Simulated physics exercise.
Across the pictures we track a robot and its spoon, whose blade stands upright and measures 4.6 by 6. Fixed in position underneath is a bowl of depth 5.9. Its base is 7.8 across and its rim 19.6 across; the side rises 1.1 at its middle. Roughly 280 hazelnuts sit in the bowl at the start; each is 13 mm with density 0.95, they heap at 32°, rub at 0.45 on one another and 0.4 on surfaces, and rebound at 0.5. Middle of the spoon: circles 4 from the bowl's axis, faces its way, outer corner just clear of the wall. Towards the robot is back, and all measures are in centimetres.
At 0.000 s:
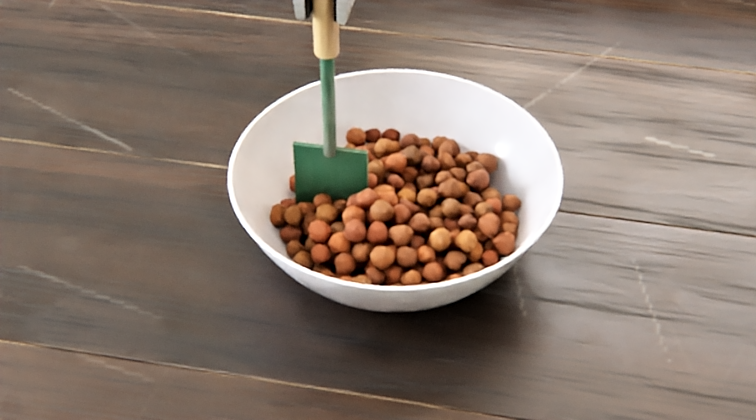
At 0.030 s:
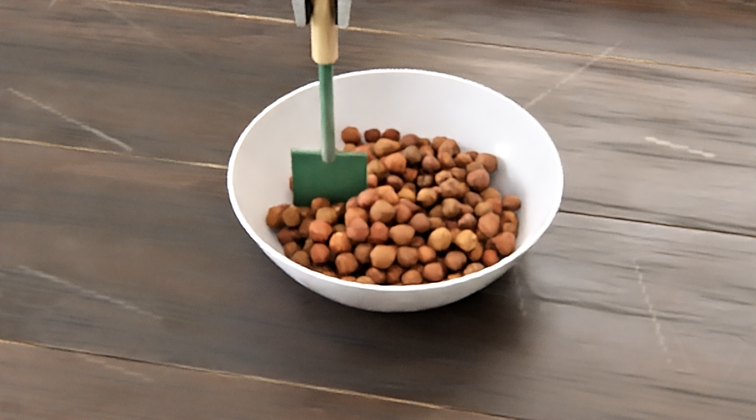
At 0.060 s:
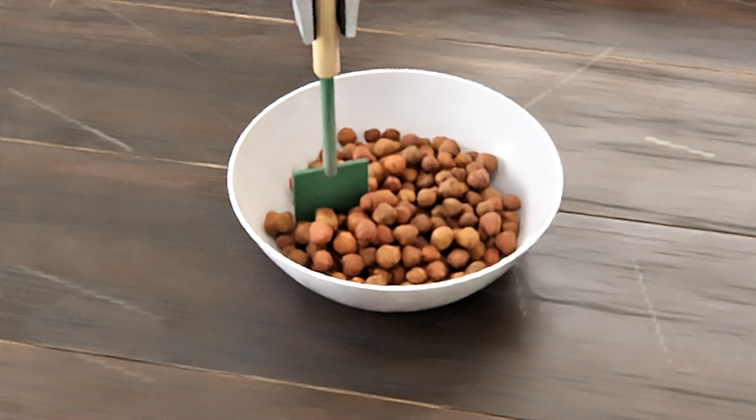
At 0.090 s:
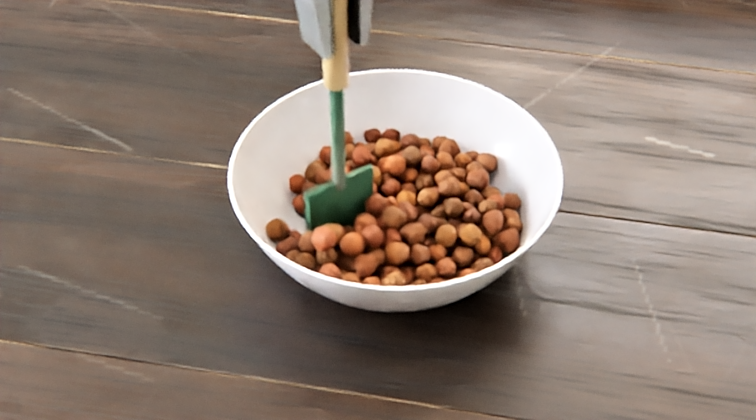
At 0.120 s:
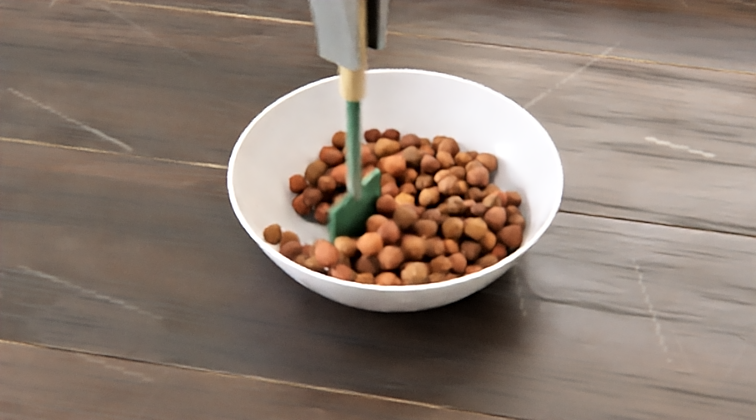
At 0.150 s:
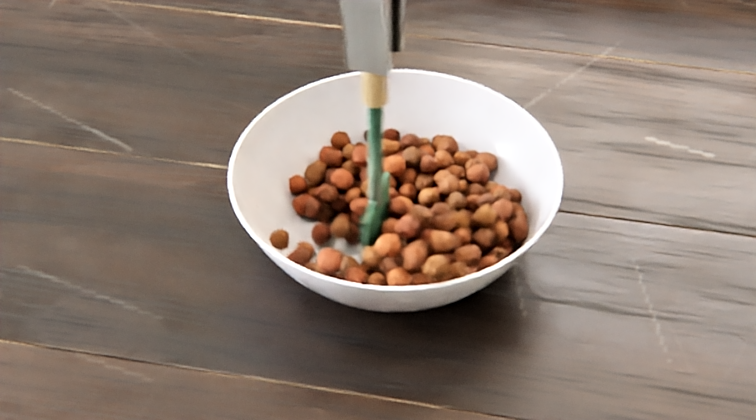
A robot gripper, partly visible at the top, holds a green spatula-like spoon with a pale wooden handle in a white bowl of round reddish-brown hazelnuts, seen from above at an angle on a dark wooden plank surface. The upright blade starts at the bowl's left, facing the viewer. It sweeps forward and rightward while turning nearly edge-on, pushing nuts aside and baring some of the bowl's left side, as the camera stays still.
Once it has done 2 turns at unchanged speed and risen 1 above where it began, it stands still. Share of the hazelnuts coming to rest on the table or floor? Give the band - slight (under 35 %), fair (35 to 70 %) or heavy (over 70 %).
Band: Slight.
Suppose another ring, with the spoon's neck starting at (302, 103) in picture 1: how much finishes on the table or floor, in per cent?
Table or floor share: Near 25 %.
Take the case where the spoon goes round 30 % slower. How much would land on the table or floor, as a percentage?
My guess is about 10 per cent.
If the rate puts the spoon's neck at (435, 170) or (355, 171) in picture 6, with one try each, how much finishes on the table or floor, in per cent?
Roughly 45 per cent on the first try and 15 per cent on the second.
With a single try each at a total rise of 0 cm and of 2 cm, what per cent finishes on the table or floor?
Try one: Around 30 %; try two: Around 15 %.
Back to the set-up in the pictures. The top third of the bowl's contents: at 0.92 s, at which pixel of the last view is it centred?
I'd point to about (457, 153).
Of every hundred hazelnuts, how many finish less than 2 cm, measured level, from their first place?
About 5 percent.
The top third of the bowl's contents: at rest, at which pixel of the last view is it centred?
About (318, 209).
After 0.53 s, 333° round, highest piece 8 above the table; 241 in the bowl, 27 on the table or floor, 8 in flight or on the tool.
After 0.92 s, 222° round, highest piece 7 above the table; 223 in the bowl, 50 on the table or floor, 3 in flight or on the tool.
After 1.31 s, 0° round, highest piece 6 above the table; 219 in the bowl, 56 on the table or floor, 1 in flight or on the tool.
After 2.01 s, 0° round, highest piece 6 above the table; 219 in the bowl, 57 on the table or floor.
In the end, 219 in the bowl, 57 on the table or floor. That is 21 % on the table or floor.
